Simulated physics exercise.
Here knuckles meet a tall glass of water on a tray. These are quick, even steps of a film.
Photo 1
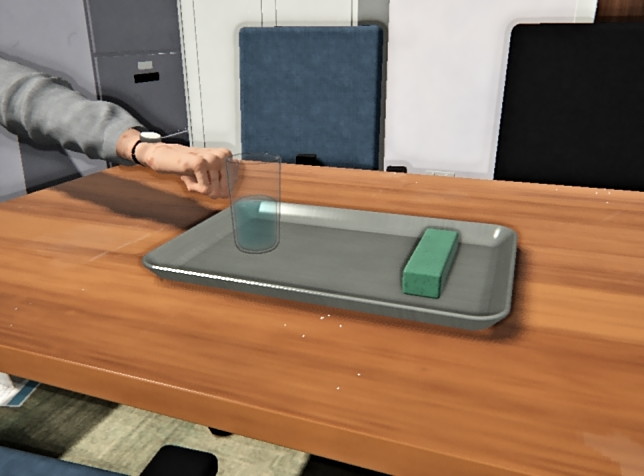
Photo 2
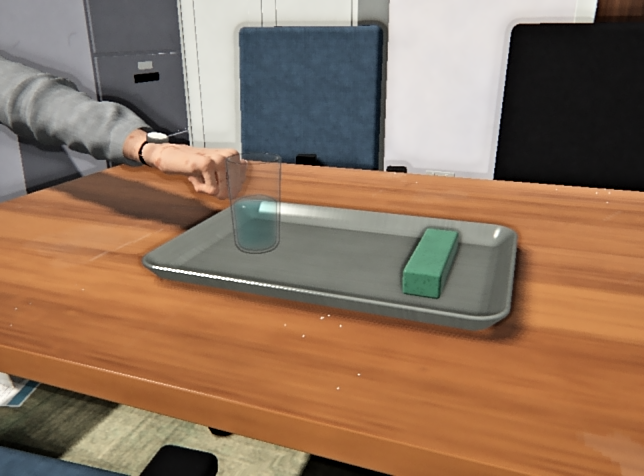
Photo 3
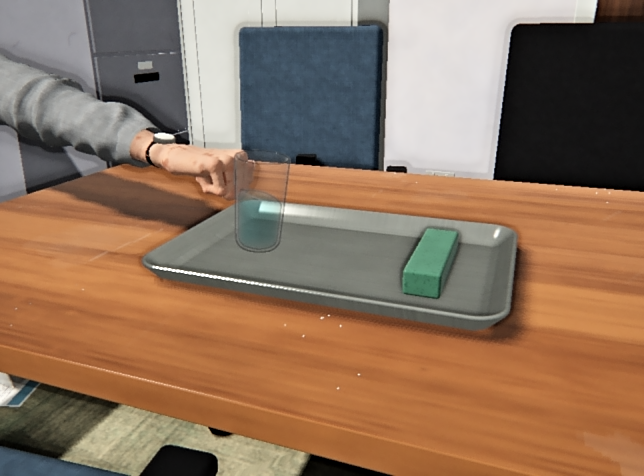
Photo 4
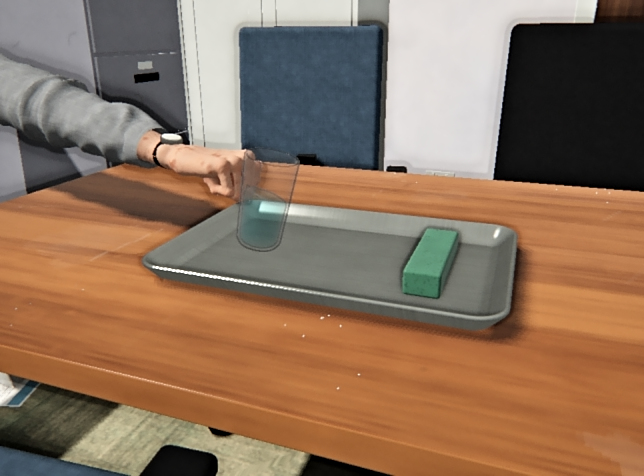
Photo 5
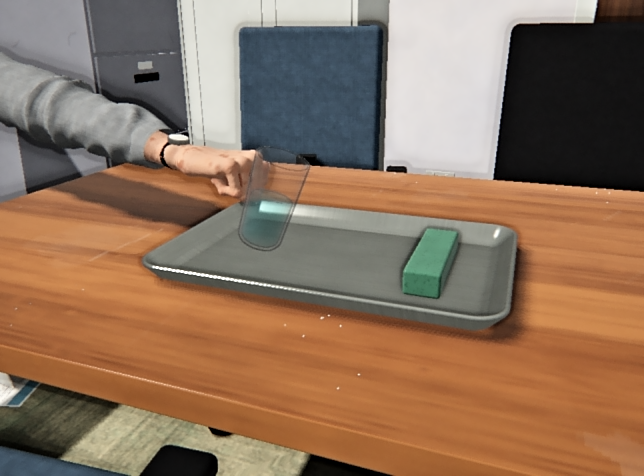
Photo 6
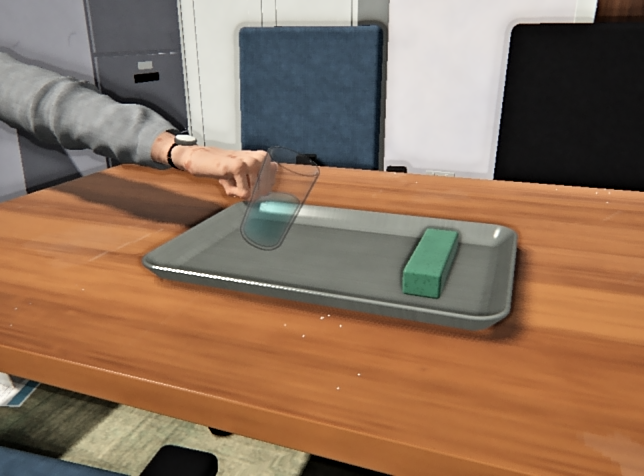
Knuckles pressing against a tall clear glass of water on a gray tray, tilting it rightward near a green block.
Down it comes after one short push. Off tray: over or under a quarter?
Under.
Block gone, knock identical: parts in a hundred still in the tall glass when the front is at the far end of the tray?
55 %, roughly.
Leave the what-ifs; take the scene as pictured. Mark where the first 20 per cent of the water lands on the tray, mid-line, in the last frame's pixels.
Landing point, centre line: Approx. (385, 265).
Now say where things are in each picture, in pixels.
In the first frame, it leans 0°; its right rim is at (277, 161); the water meets the walls at (238, 198) and (277, 201); the tray's far rim is at (512, 267); a block is fixed to the tray further along.
In the second frame, it leans 0°; its right rim is at (277, 161); the water meets the walls at (238, 198) and (277, 201).
In the third frame, it leans 6°; its right rim is at (286, 163); the water meets the walls at (243, 189) and (279, 203).
In the fourth frame, it leans 12°; its right rim is at (296, 166); the water meets the walls at (248, 185) and (286, 204).
In the fifth frame, it leans 19°; its right rim is at (306, 170); the water meets the walls at (254, 189) and (293, 203).
In the sixth frame, it leans 26°; its right rim is at (316, 176); the water meets the walls at (256, 198) and (300, 200).
A moment on, the tall glass lies on its side and 100 per cent is in the glass, 0 on the tray and 0 above or beyond its rim.
Next, the tall glass lies on its side and 77 per cent is in the glass, 20 on the tray and 2 above or beyond its rim.
Then the tall glass lies on its side and 42 per cent is in the glass, 49 on the tray and 9 above or beyond its rim.
Later the tall glass lies on its side and 23 per cent is in the glass, 76 on the tray and 2 above or beyond its rim.
In the end 98 per cent is held by tray and glass, 2 is off the tray.
